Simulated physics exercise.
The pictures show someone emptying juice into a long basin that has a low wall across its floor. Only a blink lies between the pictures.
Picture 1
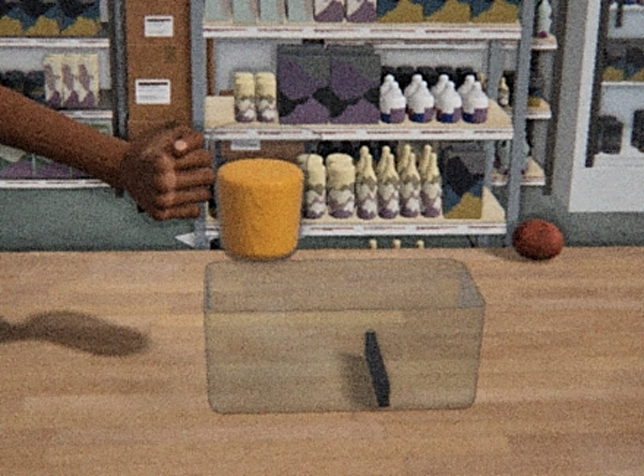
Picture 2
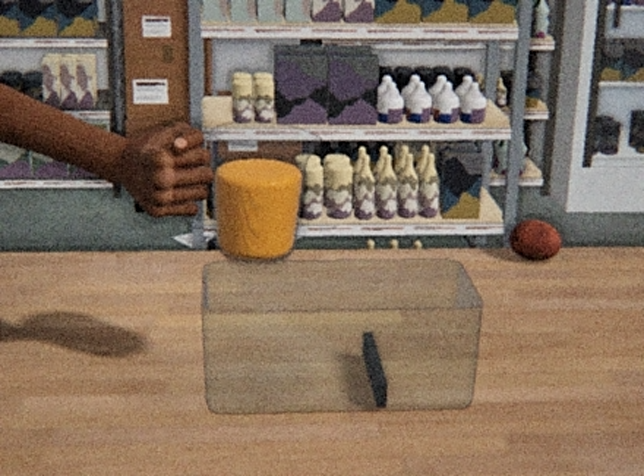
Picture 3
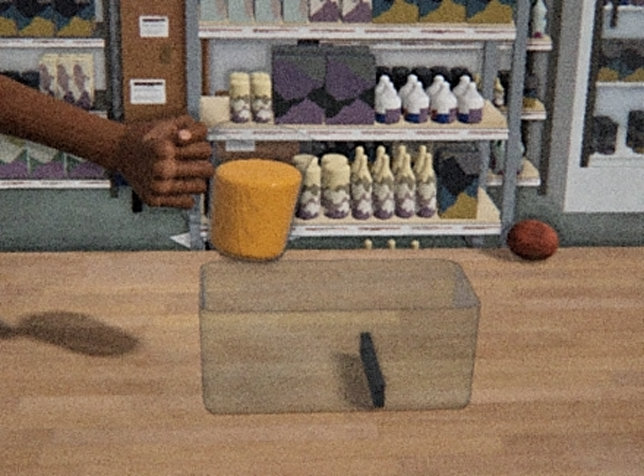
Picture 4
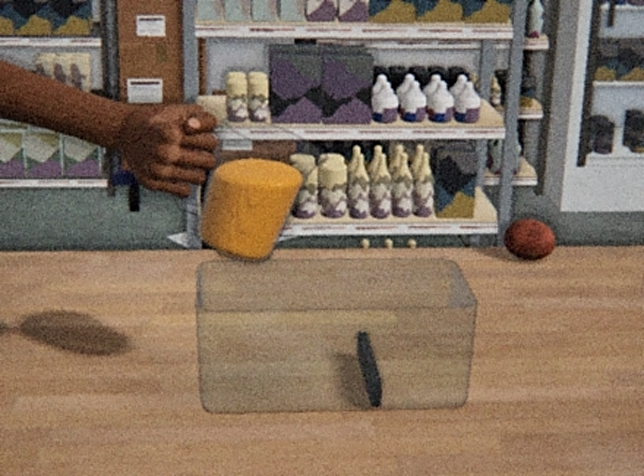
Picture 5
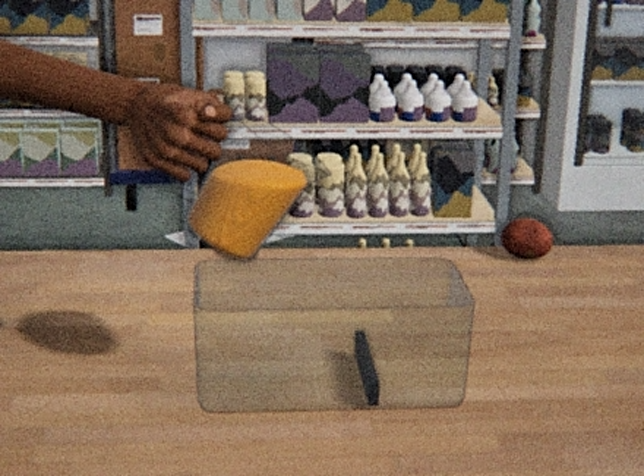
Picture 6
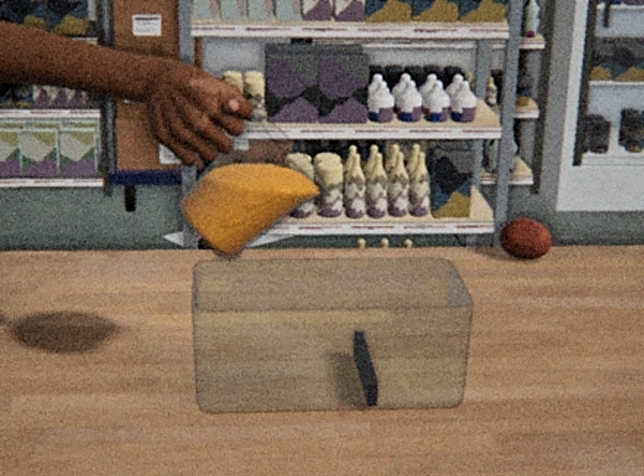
An orange cup hangs above a clear rectangular basin with a low dark wall across its floor, seen from the front on a wooden counter in a shop. Shelves of white, cream and purple goods stand behind, with a reddish-brown ball at right. A fist at left opens slightly and turns downward as the cup tilts steadily rightward, while the view drifts very slightly.
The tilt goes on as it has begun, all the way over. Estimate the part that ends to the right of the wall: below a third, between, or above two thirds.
It comes to not even a third.
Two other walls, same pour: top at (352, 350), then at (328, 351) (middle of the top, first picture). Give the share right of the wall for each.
First some 45, then 90 per cent.
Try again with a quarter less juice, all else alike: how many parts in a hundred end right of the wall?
Close to 10 per cent.
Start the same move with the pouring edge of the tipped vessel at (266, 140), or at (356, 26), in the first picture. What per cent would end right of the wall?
Roughly 15 per cent, and 65 per cent.
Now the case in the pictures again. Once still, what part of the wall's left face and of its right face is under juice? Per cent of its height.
Some 50 per cent left and 20 right.
A moment on, the tilt is 113° and 50 per cent is still to pour, 26 is left of the wall and 5 right of it.
Next, the tilt is 120° and 5 per cent is still to pour, 80 is left of the wall and 10 right of it.
Then the tilt is 120° and 0 per cent is still to pour, 81 is left of the wall and 14 right of it.
Later the tilt is 120° and 0 per cent is still to pour, 81 is left of the wall and 16 right of it.
Finally, 78 per cent lies left of the wall, 18 right of it and 3 outside.
